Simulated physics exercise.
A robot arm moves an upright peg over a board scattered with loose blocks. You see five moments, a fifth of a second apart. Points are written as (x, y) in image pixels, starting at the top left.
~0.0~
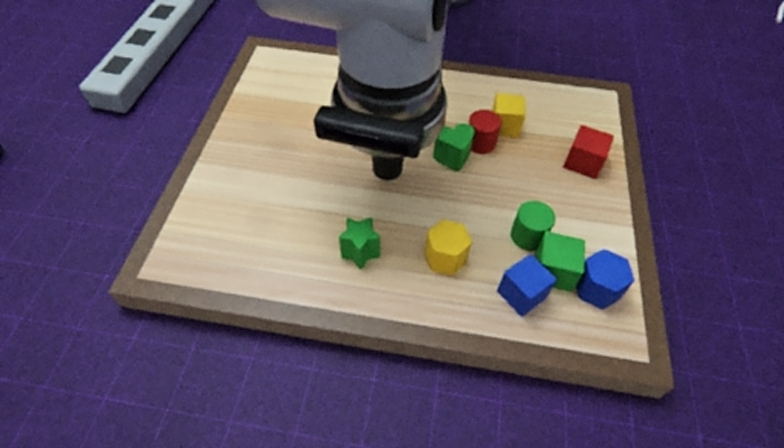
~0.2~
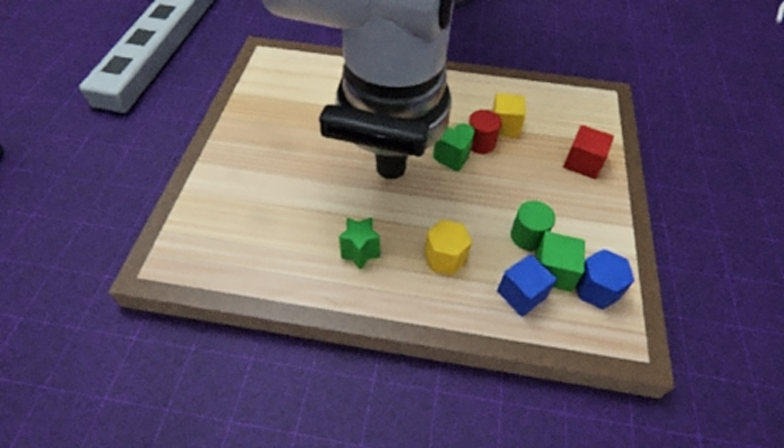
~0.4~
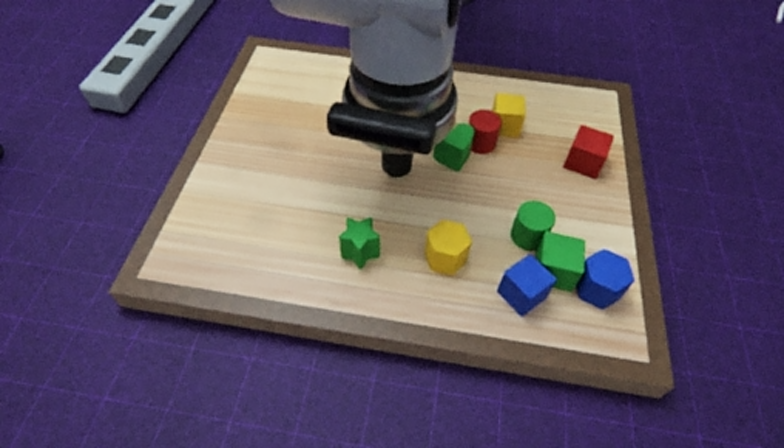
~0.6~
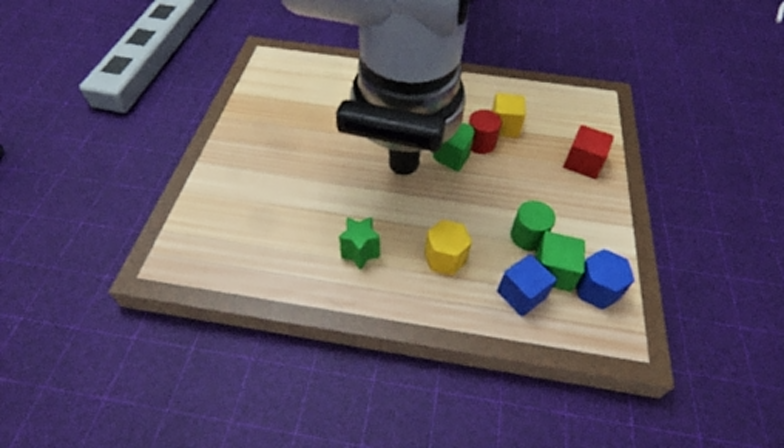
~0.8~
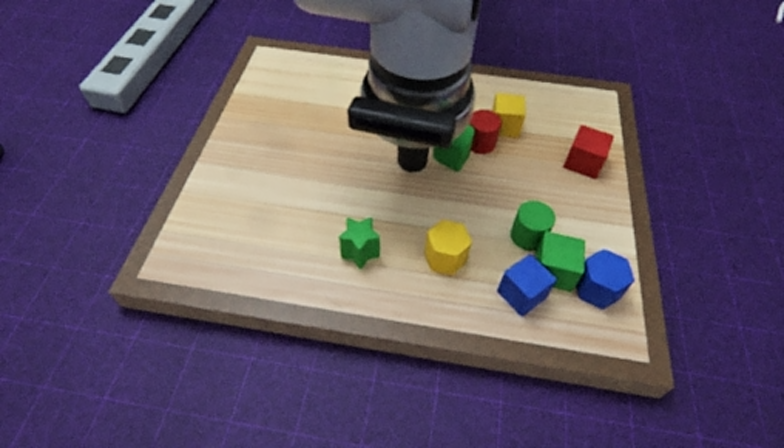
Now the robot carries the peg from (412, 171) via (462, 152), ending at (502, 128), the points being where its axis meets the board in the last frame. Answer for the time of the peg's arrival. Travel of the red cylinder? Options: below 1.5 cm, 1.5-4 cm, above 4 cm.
The distance will be above 4 cm.
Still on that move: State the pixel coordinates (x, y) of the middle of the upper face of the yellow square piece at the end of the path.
The middle of its upper face should be somewhere near (528, 89).
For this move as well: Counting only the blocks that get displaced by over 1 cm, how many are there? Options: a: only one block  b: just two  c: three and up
My pick is c.
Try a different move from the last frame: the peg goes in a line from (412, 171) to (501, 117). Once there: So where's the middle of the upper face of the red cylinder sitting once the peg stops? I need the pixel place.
It comes to (514, 121).
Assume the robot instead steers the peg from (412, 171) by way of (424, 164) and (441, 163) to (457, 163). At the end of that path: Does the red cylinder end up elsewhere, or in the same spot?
By the last moment of the path, the red cylinder has shifted.
On the path given first. One third of the way, peg at (448, 150); green heart-shaped block at (481, 135), turned 40° clockwise; red cylinder at (501, 119); yellow square piece at (514, 100).
Two thirds of the way, peg at (479, 135); green heart-shaped block at (506, 137), turned 90° clockwise; red cylinder at (522, 117); yellow square piece at (518, 95).
At the end, peg at (504, 119); green heart-shaped block at (508, 138), turned 95° clockwise; red cylinder at (537, 115); yellow square piece at (528, 89).
